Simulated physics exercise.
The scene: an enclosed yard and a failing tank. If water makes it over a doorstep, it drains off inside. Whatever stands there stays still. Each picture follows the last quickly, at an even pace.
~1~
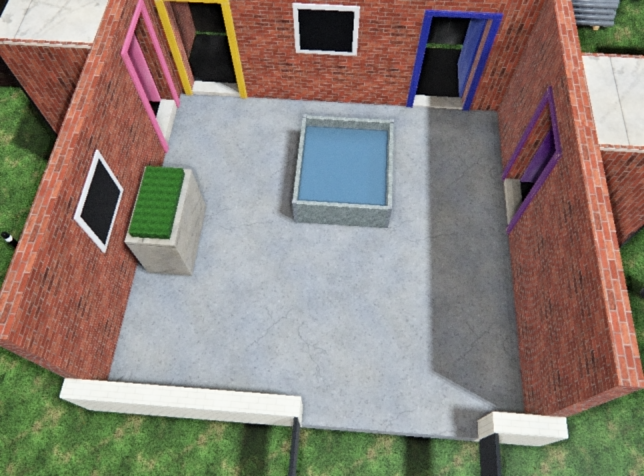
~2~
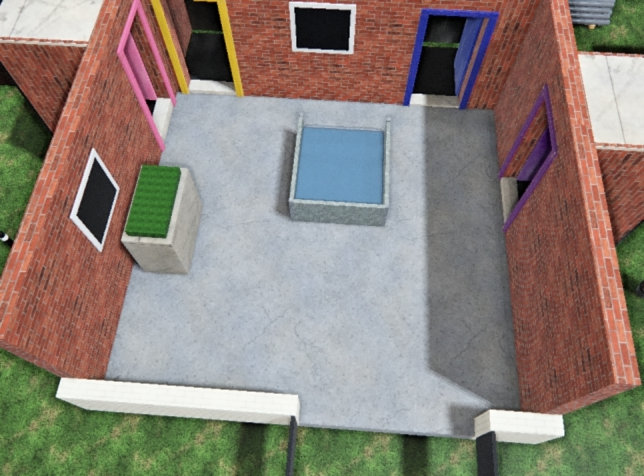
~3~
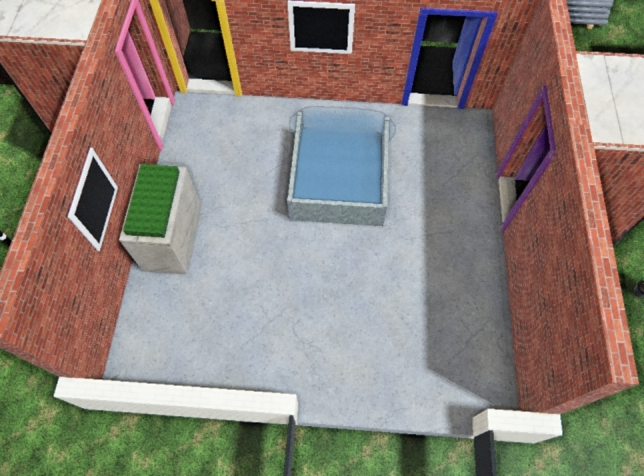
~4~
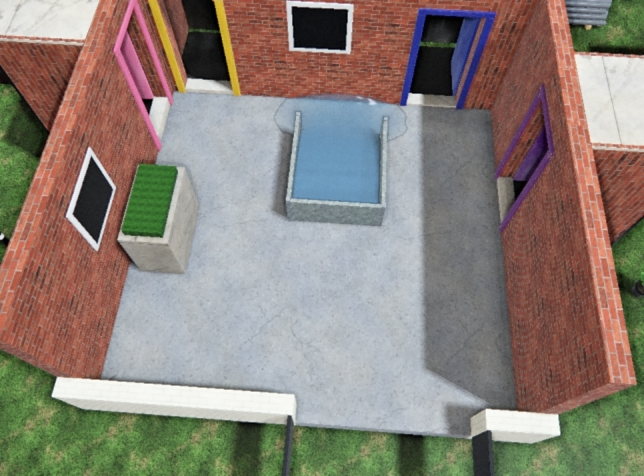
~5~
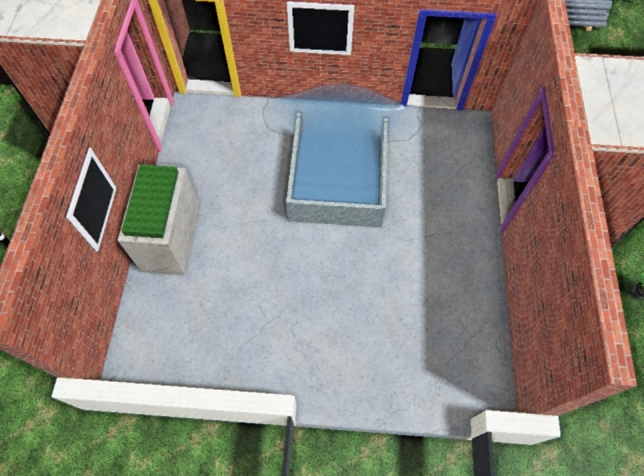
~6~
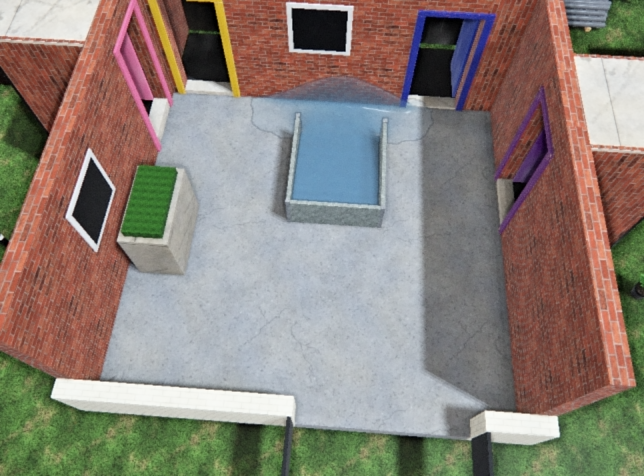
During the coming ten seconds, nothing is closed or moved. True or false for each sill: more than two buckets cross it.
Pink door - false; yellow door - false; purple door - false; blue door - true.
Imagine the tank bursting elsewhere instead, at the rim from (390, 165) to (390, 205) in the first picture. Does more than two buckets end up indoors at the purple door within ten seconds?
Purple door floods.
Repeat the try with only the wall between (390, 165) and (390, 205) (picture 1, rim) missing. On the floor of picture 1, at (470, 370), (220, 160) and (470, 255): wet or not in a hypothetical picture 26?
Point by point: Swamped, untouched and swamped.
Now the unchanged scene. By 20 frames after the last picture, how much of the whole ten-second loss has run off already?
Near 15 in a hundred.
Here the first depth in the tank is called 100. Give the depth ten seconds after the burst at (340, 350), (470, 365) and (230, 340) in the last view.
8, 6 and 6 in a hundred, in turn.
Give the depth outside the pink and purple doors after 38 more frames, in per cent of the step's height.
30 and 40 %, in that order.
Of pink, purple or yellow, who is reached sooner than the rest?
Looks like the one in yellow.
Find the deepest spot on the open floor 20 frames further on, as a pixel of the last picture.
My best guess is roughly (146, 202).
A moment on, water covers 15 % of the floor; the pink door not reached, the yellow door wet at the sill, nothing in, the purple door not reached, the blue door under two buckets in.
Next, water covers 25 % of the floor; the pink door wet at the sill, nothing in, the yellow door wet at the sill, nothing in, the purple door wet at the sill, nothing in, the blue door under two buckets in.
Then, water covers 45 % of the floor; the pink door wet at the sill, nothing in, the yellow door under two buckets in, the purple door wet at the sill, nothing in, the blue door over two buckets in.
Later, water covers 80 % of the floor; the pink door wet at the sill, nothing in, the yellow door under two buckets in, the purple door wet at the sill, nothing in, the blue door over two buckets in.
In the end, water covers 95 % of the floor; the pink door wet at the sill, nothing in, the yellow door under two buckets in, the purple door wet at the sill, nothing in, the blue door over two buckets in.
